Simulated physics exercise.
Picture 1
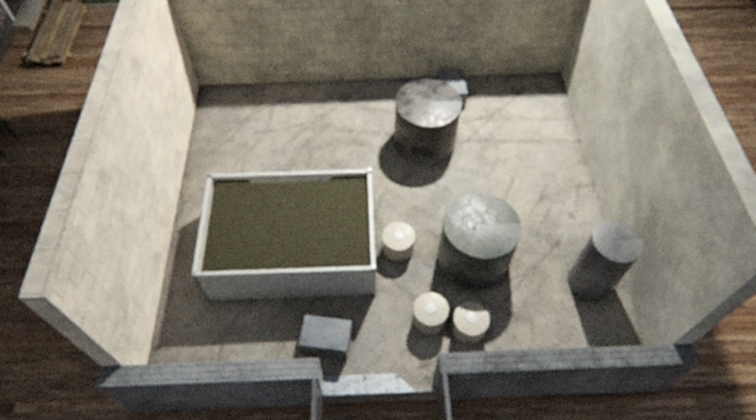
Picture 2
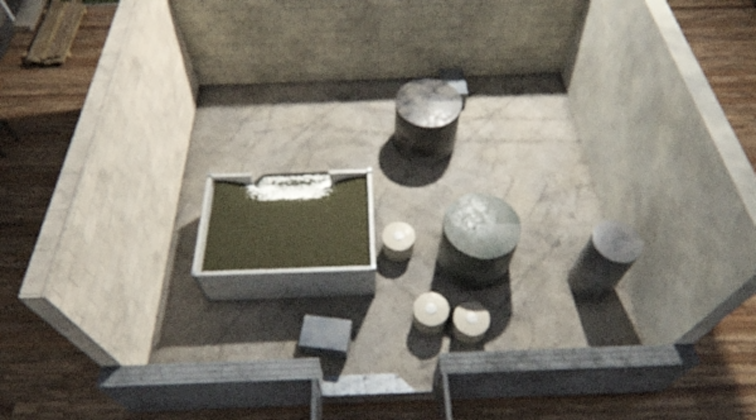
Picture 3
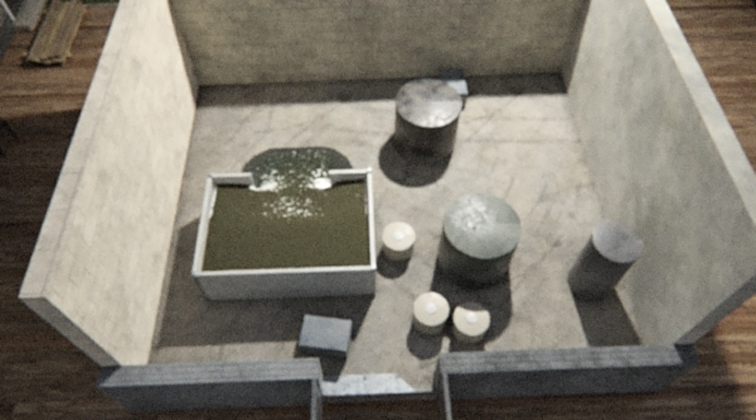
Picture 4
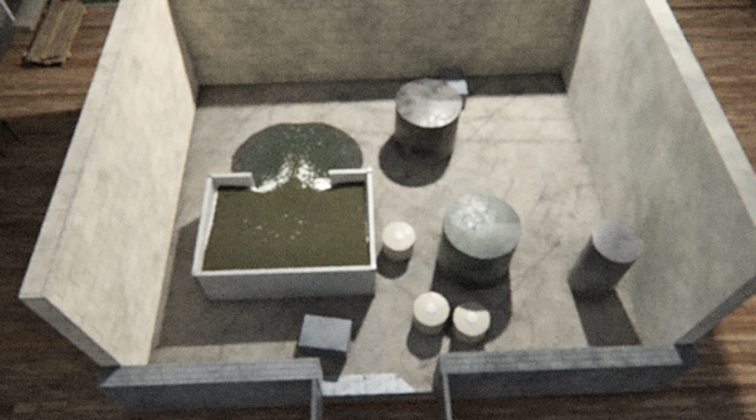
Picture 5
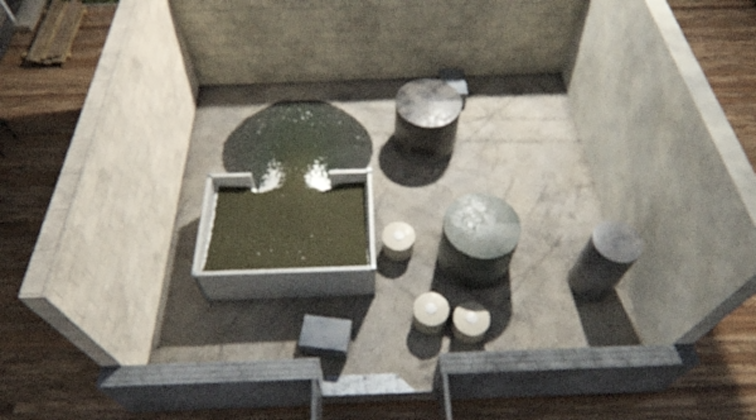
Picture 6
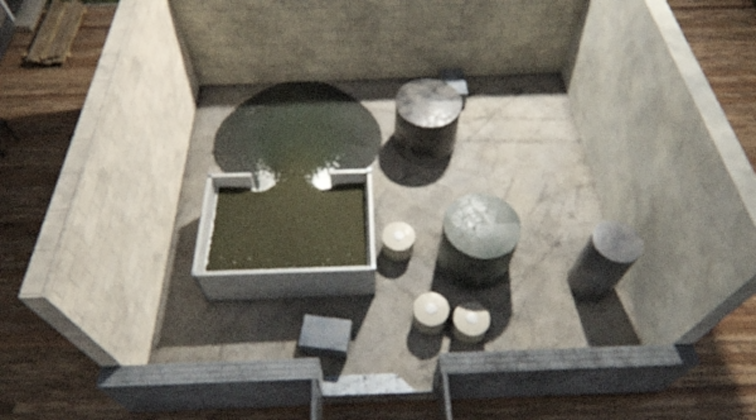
Walled yard with a rectangular tank releasing dark water through its back side, the puddle widening behind it while cylinders stay still.
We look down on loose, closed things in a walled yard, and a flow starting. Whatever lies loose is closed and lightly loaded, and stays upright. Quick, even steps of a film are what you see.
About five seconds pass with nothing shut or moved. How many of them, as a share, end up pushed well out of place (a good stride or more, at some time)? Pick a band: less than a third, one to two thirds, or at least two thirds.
The fraction is less than a third of them.
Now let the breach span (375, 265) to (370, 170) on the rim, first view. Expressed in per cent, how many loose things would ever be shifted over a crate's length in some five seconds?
Result: Close to 80 %.
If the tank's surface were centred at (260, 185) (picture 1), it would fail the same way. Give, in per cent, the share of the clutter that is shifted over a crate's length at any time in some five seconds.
It works out near 20 %.
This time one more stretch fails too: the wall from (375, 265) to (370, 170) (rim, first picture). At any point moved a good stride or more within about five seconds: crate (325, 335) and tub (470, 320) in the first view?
The first one stopped short; the second one went the full distance.
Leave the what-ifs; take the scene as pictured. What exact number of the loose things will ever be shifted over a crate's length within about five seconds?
You get 1.
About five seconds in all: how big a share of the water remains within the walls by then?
I'd put it close to 100 percent.
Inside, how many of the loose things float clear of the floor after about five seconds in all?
My tally gives 0.
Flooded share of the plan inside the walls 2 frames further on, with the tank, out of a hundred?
I'd call it close to 30 per cent.
A moment on, 0 of 5 are well off their spots; 0 afloat.
Next, 0 of 5 are well off their spots; 0 afloat.
Later, 1 of 5 are well off their spots; 0 afloat.
In the end, 1 of 5 are well off their spots, and 1 have been at some point; 0 afloat.
